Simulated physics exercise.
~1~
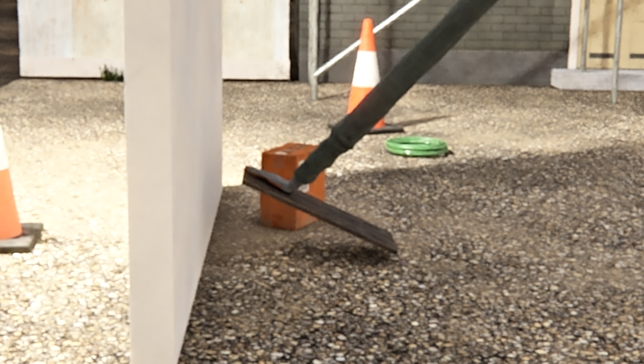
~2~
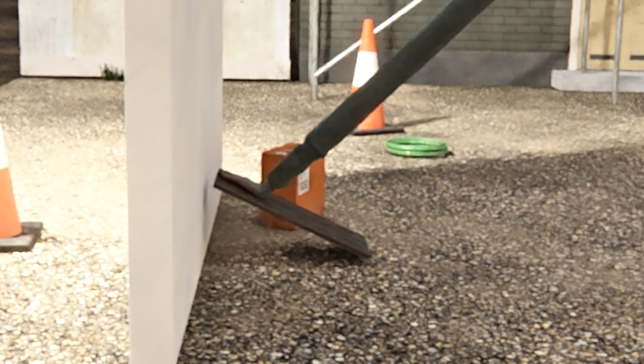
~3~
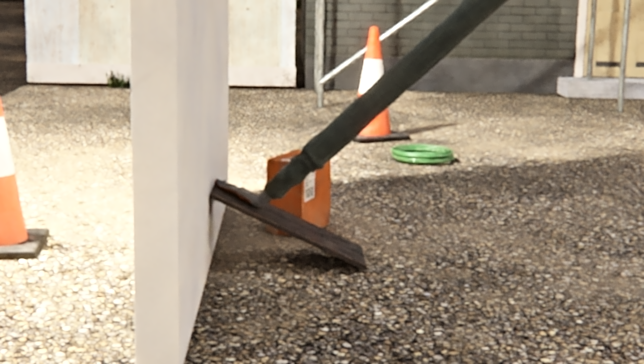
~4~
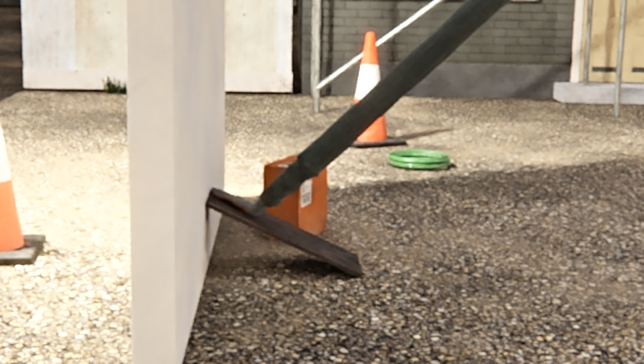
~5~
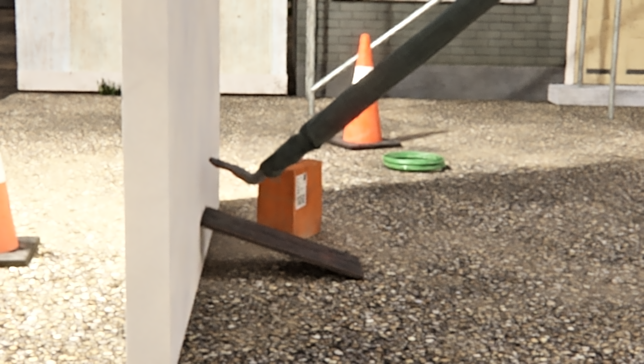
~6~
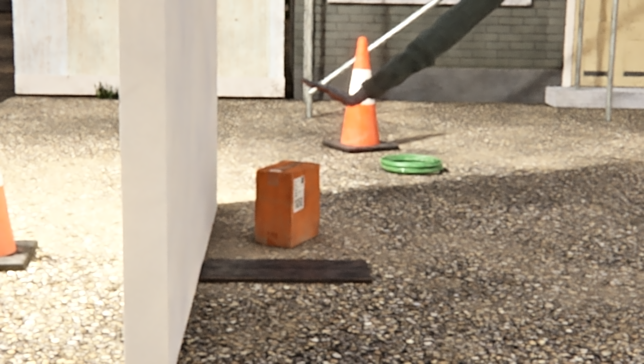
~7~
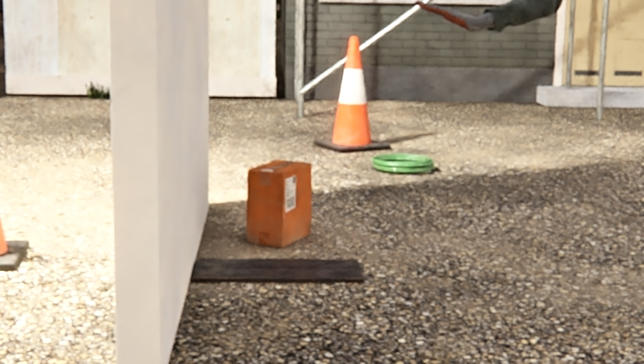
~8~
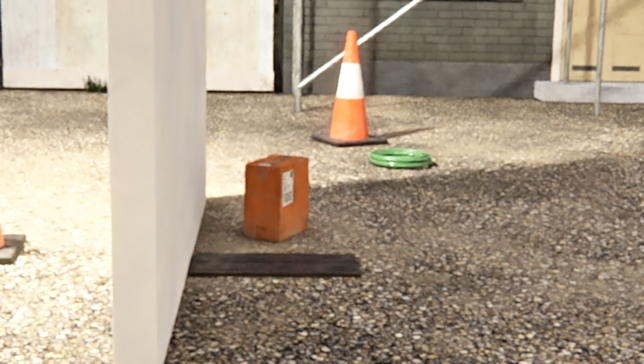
The clip opens on a sunlit gravel yard, where a dark-sleeved arm holds a black board at a slant beside a pale upright wall, with an orange box just behind it. The arm moves the board left until its upper end rests against the wall, then lowers it slightly. The hand lets go and draws back, and the board begins slipping down. As the arm retreats up and to the right, the board drops flat onto the gravel. It ends lying still at the foot of the wall, while the box stands where it was.
